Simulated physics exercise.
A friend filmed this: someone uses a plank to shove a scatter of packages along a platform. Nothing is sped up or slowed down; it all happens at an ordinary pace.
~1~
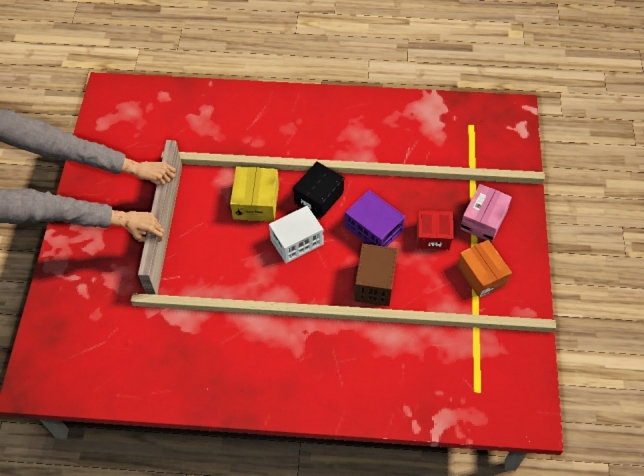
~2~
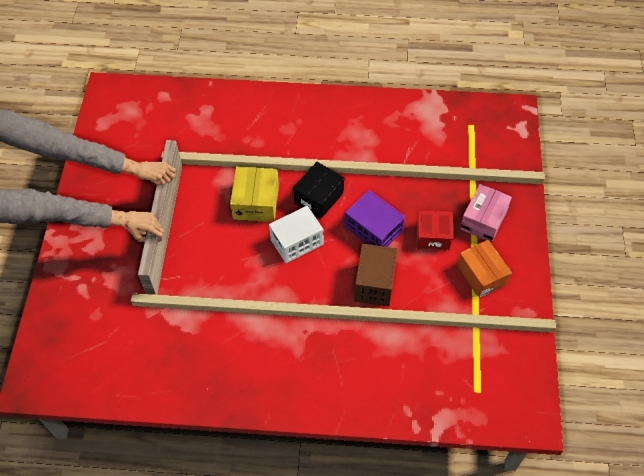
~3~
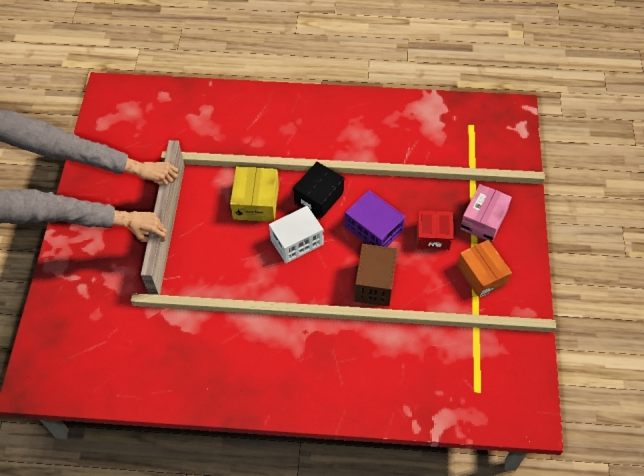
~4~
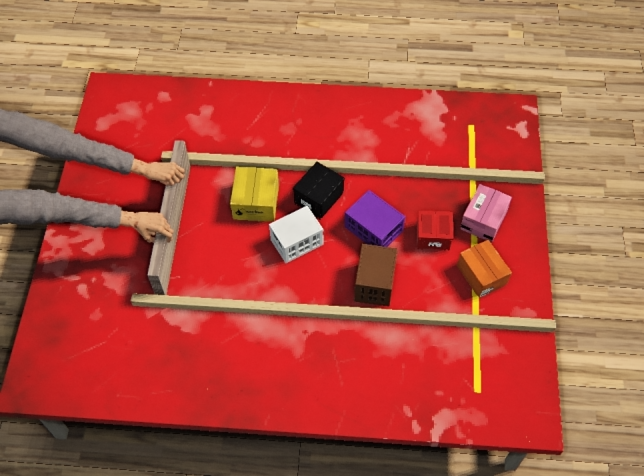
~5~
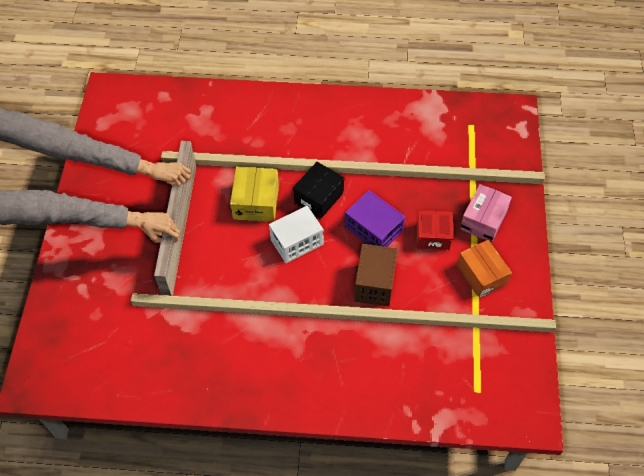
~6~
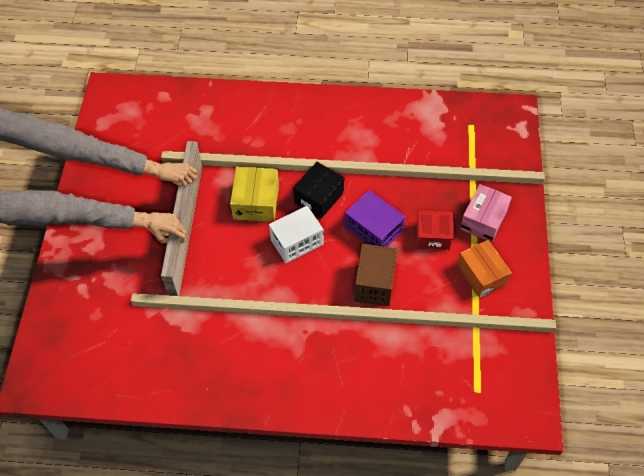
On a red, pale-blotched table standing on a light wooden floor, seen from above by a still camera, two pale rails run lengthwise. Between them sit yellow, black, white, purple, brown and red packages, with pink and orange ones at the yellow tape on the right. Two grey-sleeved arms at the left slide a plank slowly a short way rightward, while the packages stay still, untouched.
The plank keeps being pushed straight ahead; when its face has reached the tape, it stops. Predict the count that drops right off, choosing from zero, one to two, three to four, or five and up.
It will most likely knock one or two off.
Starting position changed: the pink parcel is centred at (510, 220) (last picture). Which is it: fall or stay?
Placed there, the pink parcel ends up below.
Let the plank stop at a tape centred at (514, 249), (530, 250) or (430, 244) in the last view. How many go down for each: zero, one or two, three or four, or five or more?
For each place: At least five; five or more; none.
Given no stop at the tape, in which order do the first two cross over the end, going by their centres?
Those two are the pink parcel and, after it, the red tote.
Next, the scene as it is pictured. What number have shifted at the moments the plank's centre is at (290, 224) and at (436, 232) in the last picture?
One spot: 4. Other spot: 8.
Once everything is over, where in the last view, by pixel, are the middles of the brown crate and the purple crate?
(495, 282), and the other (539, 241).
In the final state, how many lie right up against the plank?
The answer is 3.
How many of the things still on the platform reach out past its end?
The total comes out at 2.
Soon after, none off yet; pink parcel at rest near (486, 213); orange box at rest near (484, 269); red tote at rest near (434, 231).
In the end, the number that fall off is one or two; gone, red tote and pink parcel.
